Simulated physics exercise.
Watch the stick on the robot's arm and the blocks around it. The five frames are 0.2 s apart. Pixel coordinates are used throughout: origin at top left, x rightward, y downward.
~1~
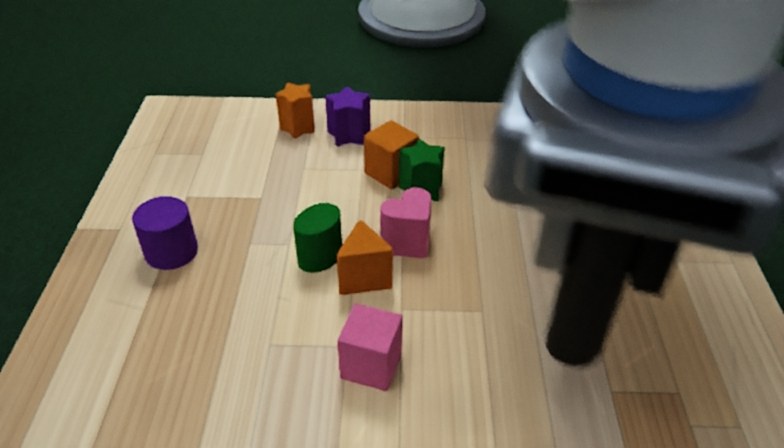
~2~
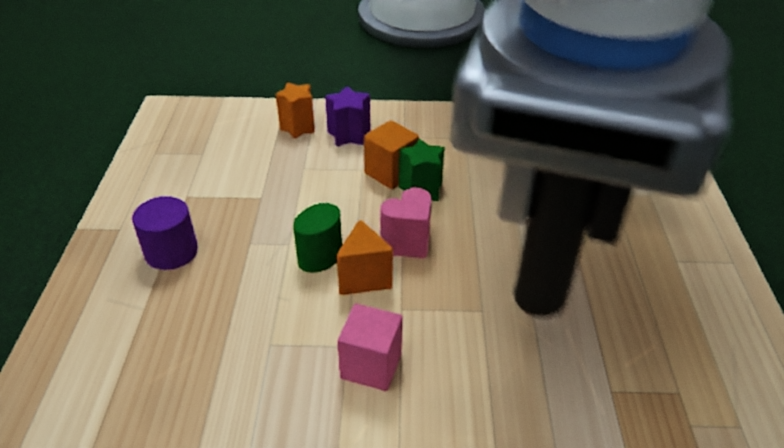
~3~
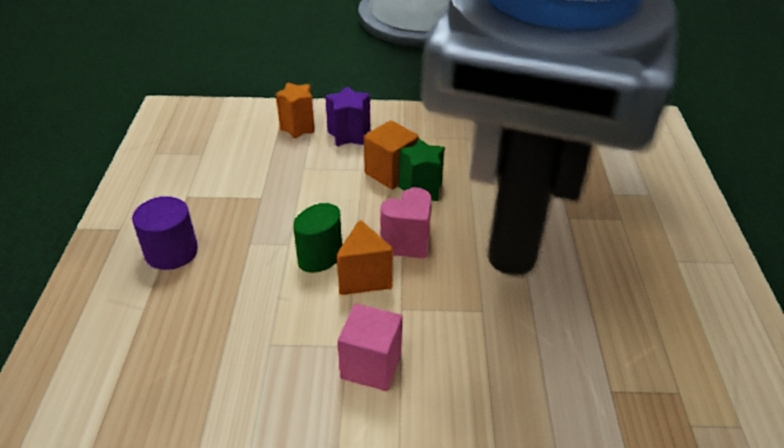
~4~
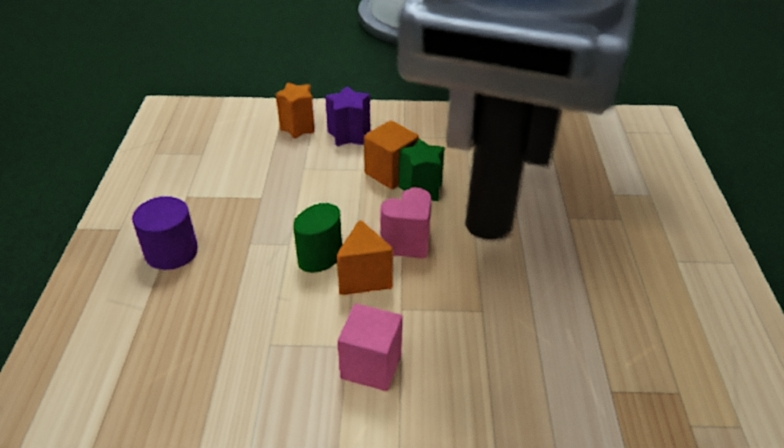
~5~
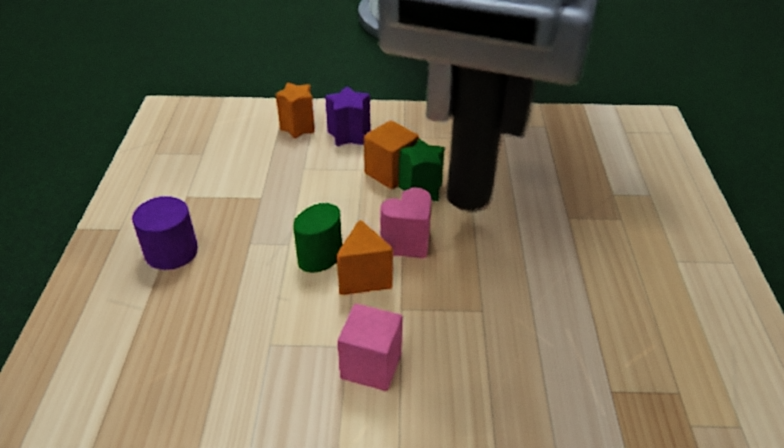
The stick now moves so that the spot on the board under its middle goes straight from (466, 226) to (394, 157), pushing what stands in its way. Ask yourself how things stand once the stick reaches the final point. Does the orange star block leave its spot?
Going by the path, yes.
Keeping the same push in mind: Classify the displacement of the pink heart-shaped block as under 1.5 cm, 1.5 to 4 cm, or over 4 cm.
The distance will be below 1.5 cm.
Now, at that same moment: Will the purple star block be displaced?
That would be a yes.
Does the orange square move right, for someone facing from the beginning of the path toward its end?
I expect not.
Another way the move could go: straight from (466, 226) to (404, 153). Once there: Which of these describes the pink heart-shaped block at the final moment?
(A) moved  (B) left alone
I'll go with B - left alone.
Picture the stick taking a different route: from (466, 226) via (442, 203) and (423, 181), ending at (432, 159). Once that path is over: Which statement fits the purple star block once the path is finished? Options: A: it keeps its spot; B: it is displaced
My answer is option B.
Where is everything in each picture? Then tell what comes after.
In the first picture, stick tip at (573, 345); block tops, orange star block at (295, 91); purple star block at (348, 98); orange square at (391, 135); pink heart-shaped block at (409, 204); green star block at (423, 152).
In the second picture, stick at (540, 298); blocks unchanged.
In the third picture, stick at (512, 259); blocks unchanged.
In the fourth picture, stick at (489, 225); blocks unchanged.
In the fifth picture, stick at (469, 197); orange star block at (295, 91); purple star block at (348, 98); orange square at (391, 135); pink heart-shaped block at (409, 204); green star block at (423, 152).
The first path, step by step. One third of the way, stick at (441, 172); orange square at (378, 128); green star block at (410, 142).
Two thirds of the way, stick at (416, 149); purple star block at (334, 91), turned 15° clockwise; orange square at (353, 116), turned 20° anticlockwise; green star block at (390, 123), turned 25° anticlockwise.
At the end, stick at (395, 129); orange star block at (279, 85), turned 35° anticlockwise; purple star block at (321, 85), turned 60° clockwise; orange square at (330, 107), turned 45° anticlockwise; pink heart-shaped block in place; green star block at (368, 105), turned 45° anticlockwise.
